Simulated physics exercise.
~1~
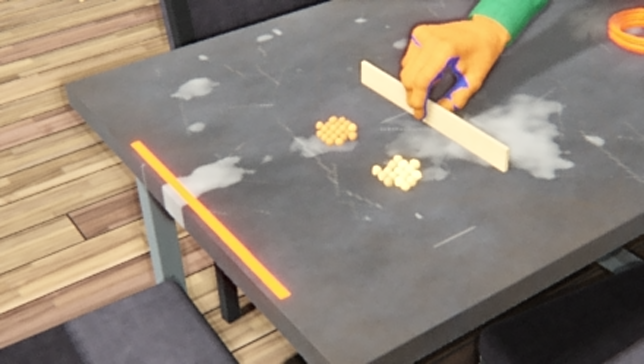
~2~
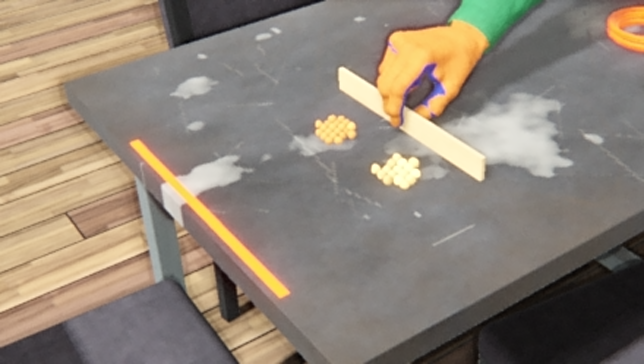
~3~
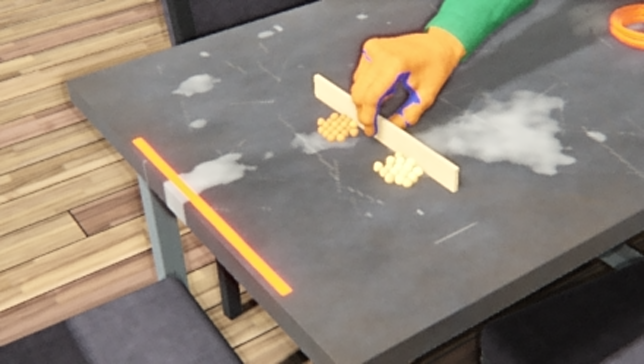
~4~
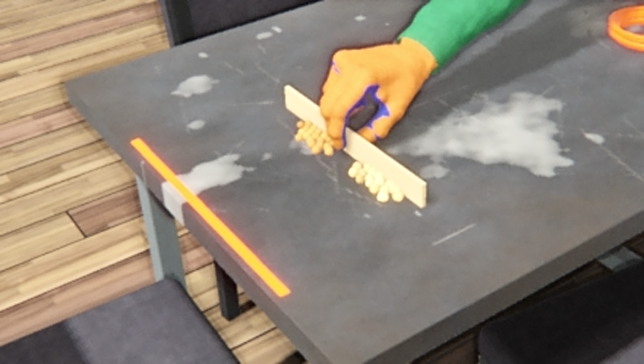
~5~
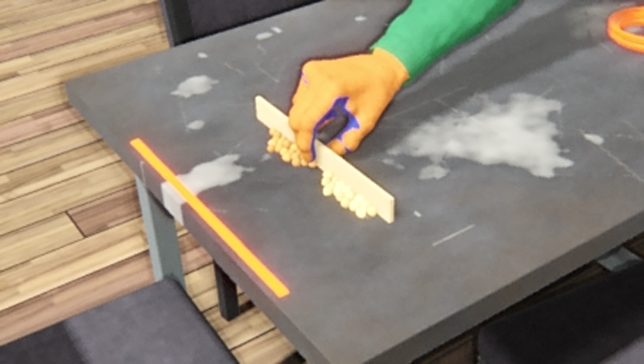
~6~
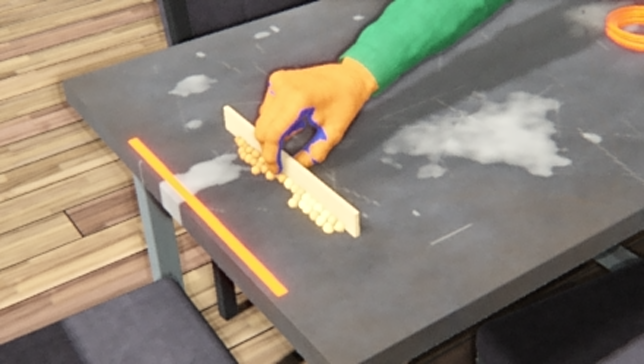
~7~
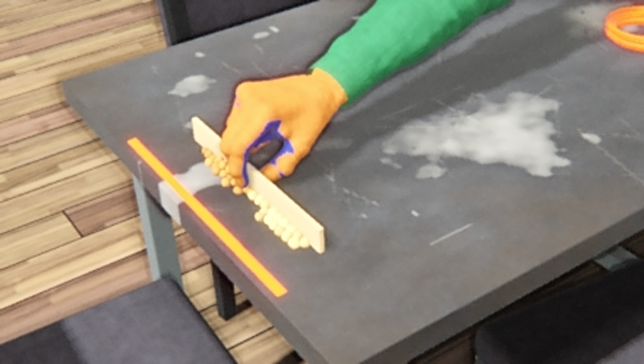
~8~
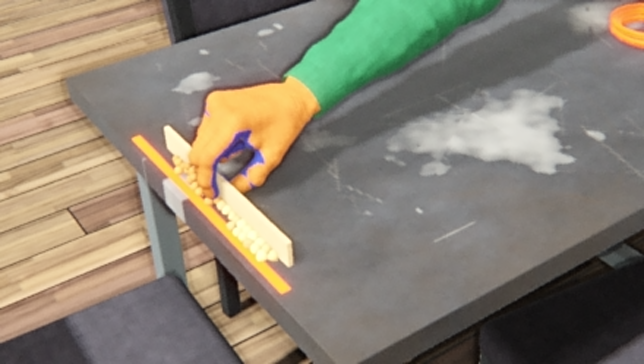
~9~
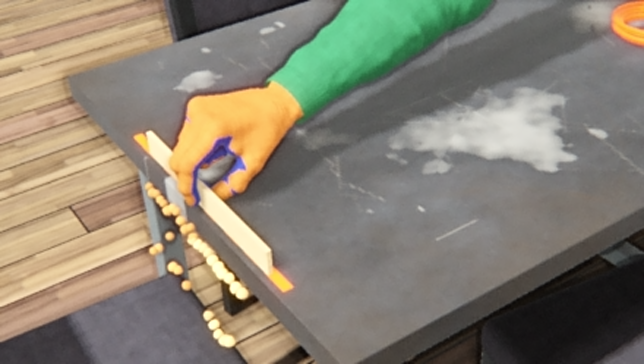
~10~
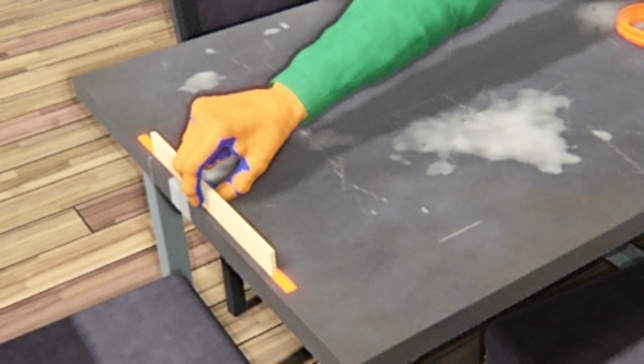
An orange-gloved hand with a green sleeve holds a pale strip of card upright on a dark, scuffed table, behind two small piles of yellowish bits. It slides the card left toward a strip of orange tape along the table's edge. The card meets both piles, which bunch up against its front and travel along with it. On reaching the tape, the card stops, and bits from both piles spill over the edge and drop toward the floor. The hand ends still, holding the card at the tape, with no bits left in view.
